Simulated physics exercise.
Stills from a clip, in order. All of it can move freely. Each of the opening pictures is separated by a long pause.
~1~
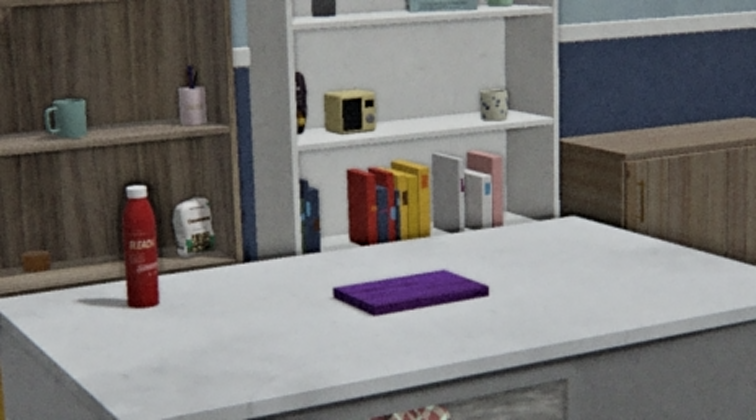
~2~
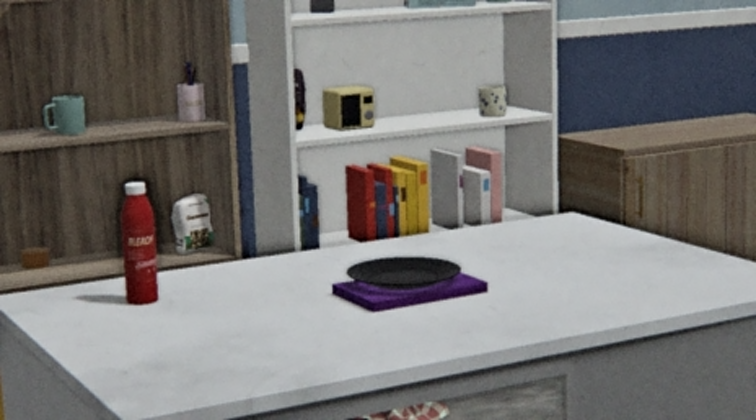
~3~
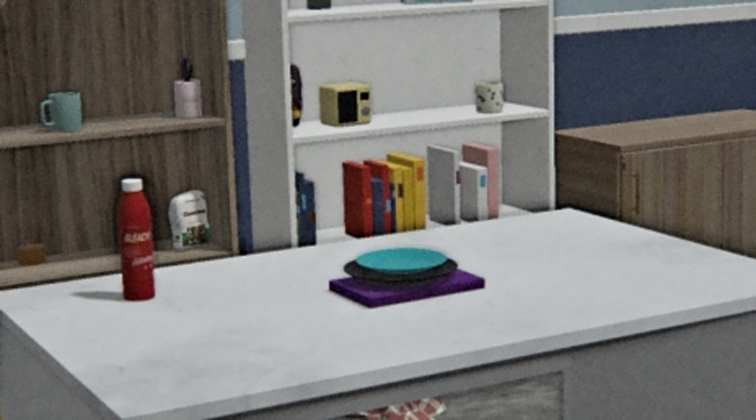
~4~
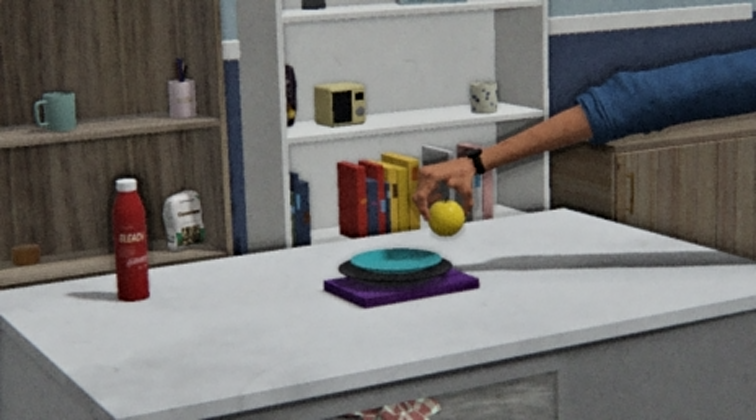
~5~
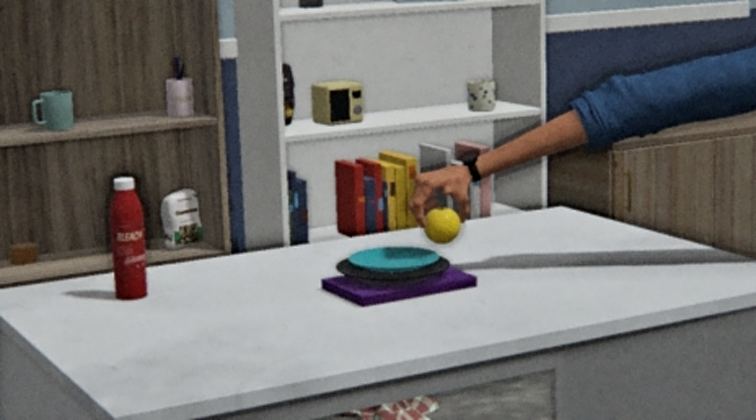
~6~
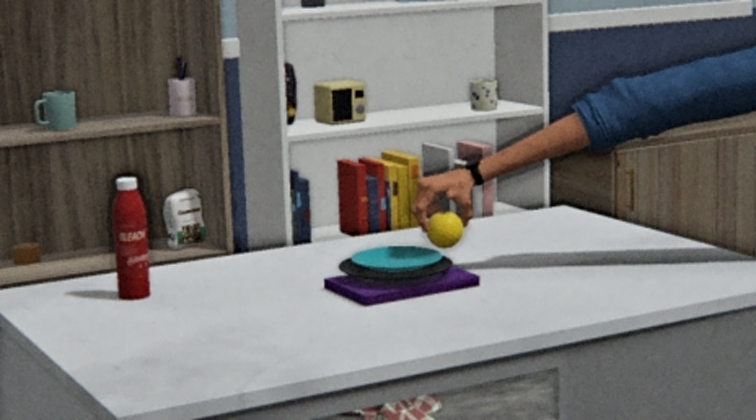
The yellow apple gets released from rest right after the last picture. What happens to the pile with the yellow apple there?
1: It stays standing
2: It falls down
(2) It falls down.
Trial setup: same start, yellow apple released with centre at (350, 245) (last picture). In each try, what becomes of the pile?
Outcome: The pile is knocked down.
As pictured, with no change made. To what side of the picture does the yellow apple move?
Looks like it moves off to the right.
Then, 0.20 s on from there, yellow apple shifted a little near (450, 239).
Then, 0.30 s on from there, yellow apple now fallen.
Then, 0.40 s on from there, things are still on the move.
In the end, fallen, yellow apple; the other 4 unmoved. At the end, from the last picture's camera, yellow apple near (477, 258). The pile loses its balance.
